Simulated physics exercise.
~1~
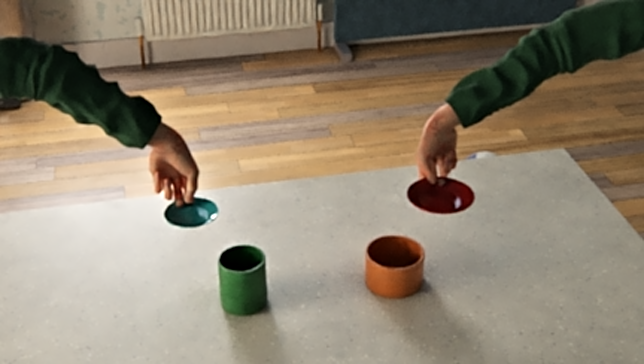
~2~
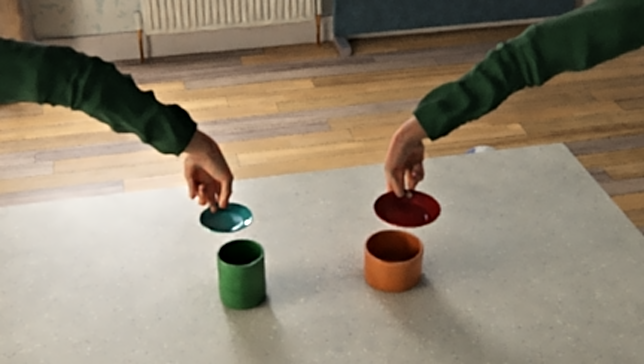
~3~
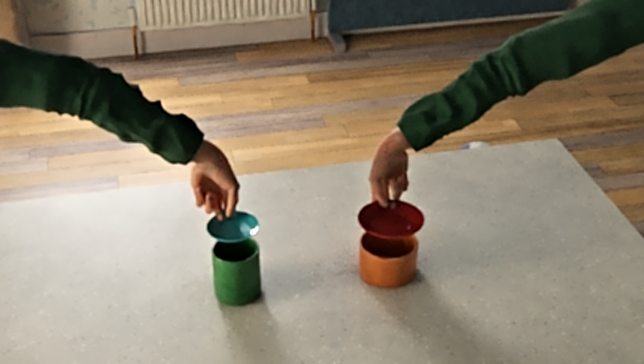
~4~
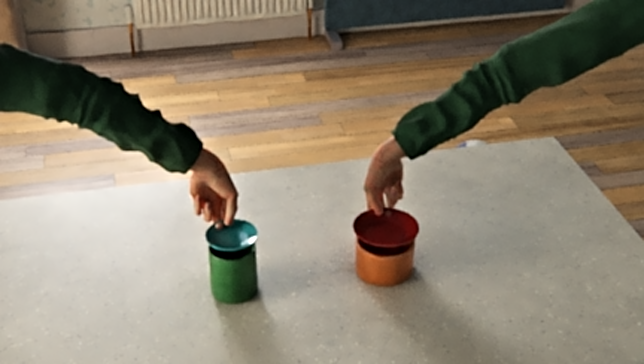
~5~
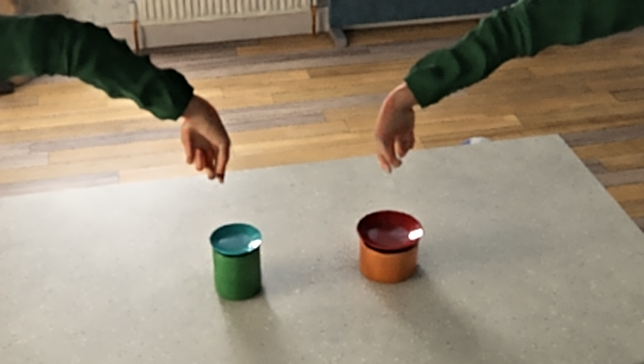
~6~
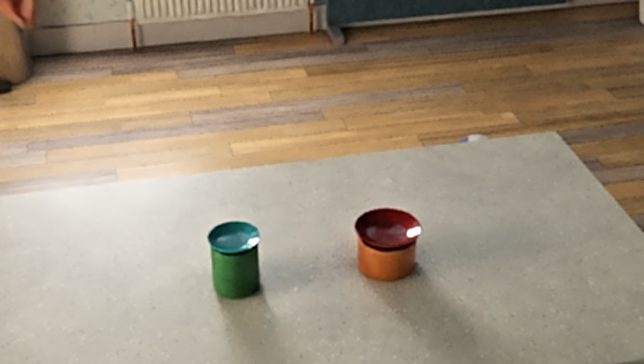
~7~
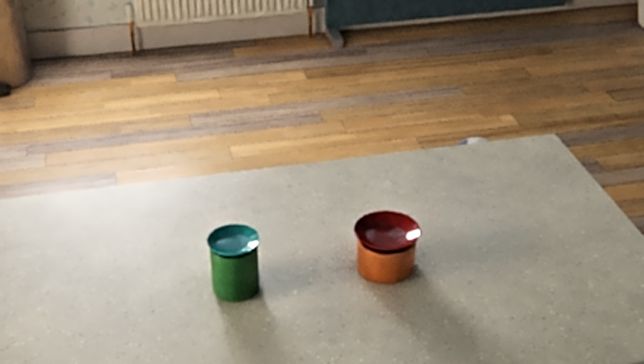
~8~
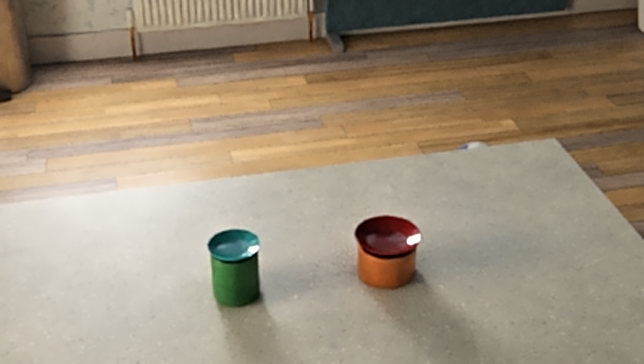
At first, two hands in dark green sleeves hold a turquoise plate and a red saucer above a pale tabletop, where a green cup stands on the left and an orange jar on the right. The left hand carries the plate rightward while the right hand brings the saucer leftward and down. Both discs then sink toward the openings and come down onto the rims. The hands let go, draw back and leave the view. The turquoise plate ends resting over the green cup and the red saucer over the orange jar, each covering the opening like a lid.
